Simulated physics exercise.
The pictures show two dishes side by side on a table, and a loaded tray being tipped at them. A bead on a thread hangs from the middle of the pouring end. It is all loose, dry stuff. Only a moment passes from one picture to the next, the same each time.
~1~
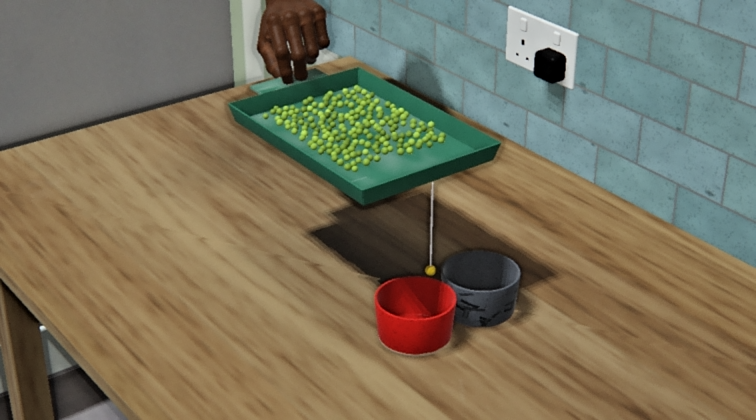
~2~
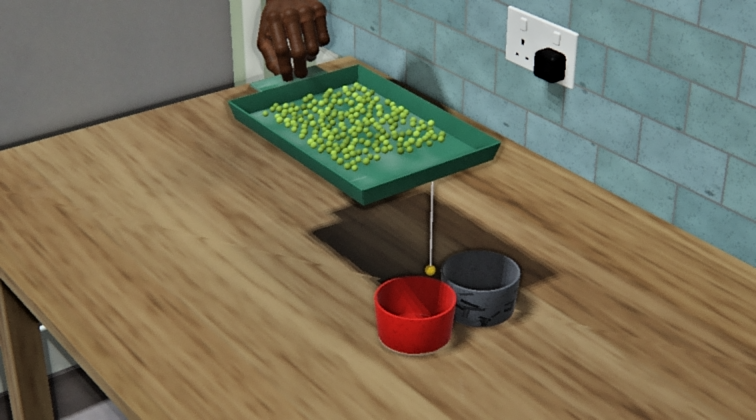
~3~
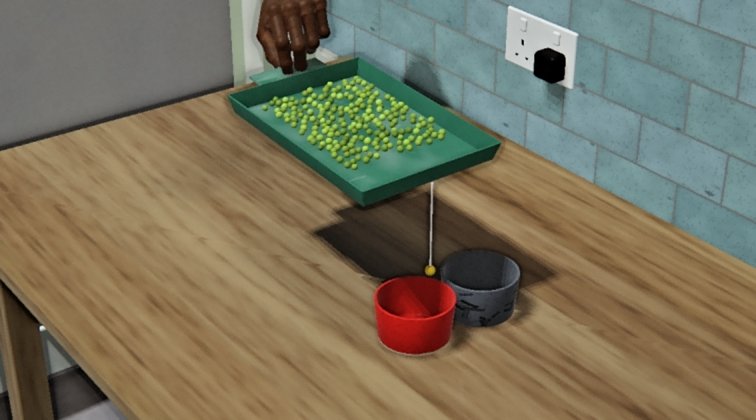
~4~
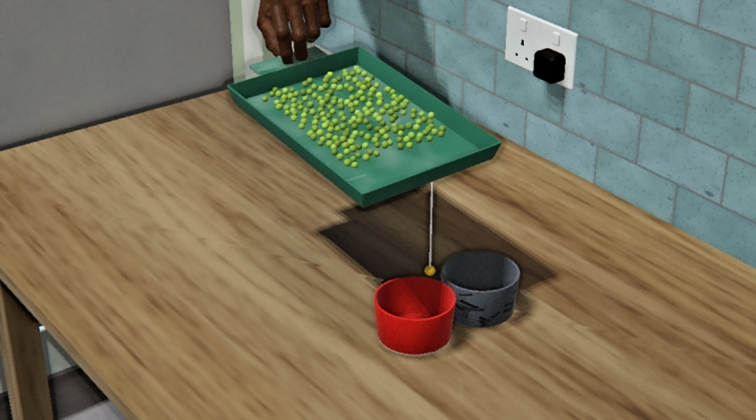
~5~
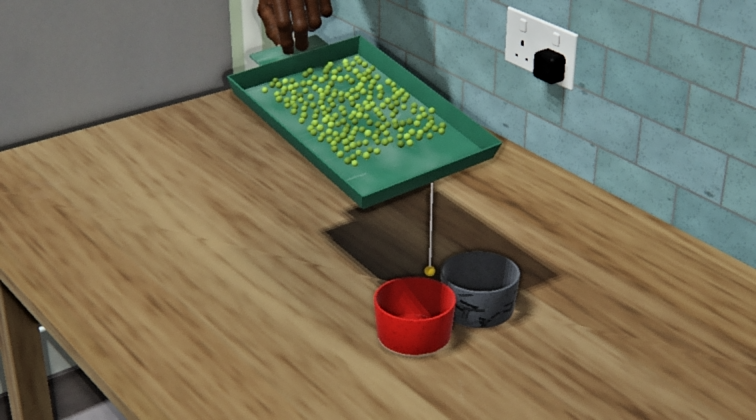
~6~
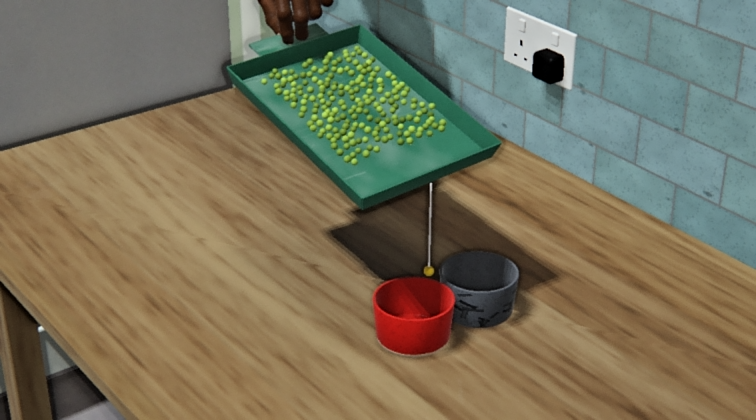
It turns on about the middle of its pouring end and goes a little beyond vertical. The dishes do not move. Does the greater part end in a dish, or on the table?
Together they catch only the smaller part.
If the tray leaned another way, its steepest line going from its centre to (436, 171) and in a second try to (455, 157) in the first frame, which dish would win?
The first try: The right-hand dish. The second: Right.
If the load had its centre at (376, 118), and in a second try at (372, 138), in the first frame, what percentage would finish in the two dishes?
Roughly 20 per cent, and 20 per cent.
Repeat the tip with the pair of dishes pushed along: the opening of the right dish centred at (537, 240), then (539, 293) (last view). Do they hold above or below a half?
In turn: The smaller part; the smaller part.
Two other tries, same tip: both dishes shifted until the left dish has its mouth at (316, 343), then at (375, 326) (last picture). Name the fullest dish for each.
In turn: The right-hand dish; the left dish.
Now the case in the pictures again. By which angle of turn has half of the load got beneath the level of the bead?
Near 105 degrees.
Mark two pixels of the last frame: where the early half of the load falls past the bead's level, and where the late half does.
At about (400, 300), then at (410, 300).
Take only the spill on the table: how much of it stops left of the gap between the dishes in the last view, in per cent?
Near 70 %.
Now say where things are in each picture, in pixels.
The first picture shows corners of the pouring end at (364, 186) and (494, 142), level; middle of the load at (358, 125), dried peas; left dish at (440, 332); right dish at (505, 303); bead on its thread at (430, 270).
The second picture shows corners of the pouring end at (364, 186) and (494, 142), level; middle of the load at (358, 123).
The third picture shows corners of the pouring end at (364, 188) and (494, 141), tipped barely, lowest at the left corner; middle of the load at (358, 119).
The fourth picture shows corners of the pouring end at (364, 189) and (494, 141), tipped a little, lowest at the left corner; middle of the load at (358, 113).
The fifth picture shows corners of the pouring end at (364, 191) and (495, 141), tipped a little, lowest at the left corner; middle of the load at (358, 107).
The sixth picture shows corners of the pouring end at (364, 193) and (494, 141), tipped a little, lowest at the left corner; middle of the load at (358, 101); left dish at (438, 332); right dish at (504, 304).
Soon, tray tipped steeply; nearly all on the tray; a stray few outside both; a stray few in the air.
A while on, tray tipped right over; nearly all on the tray; a stray few in the left dish; a stray few outside both; a small part in the air.
Towards the end, tray tipped past a quarter turn; about a quarter in the left dish; a stray few in the right dish; about two thirds outside both.
Finally, tray tipped past a quarter turn; about a quarter in the left dish; a stray few in the right dish; about two thirds outside both.
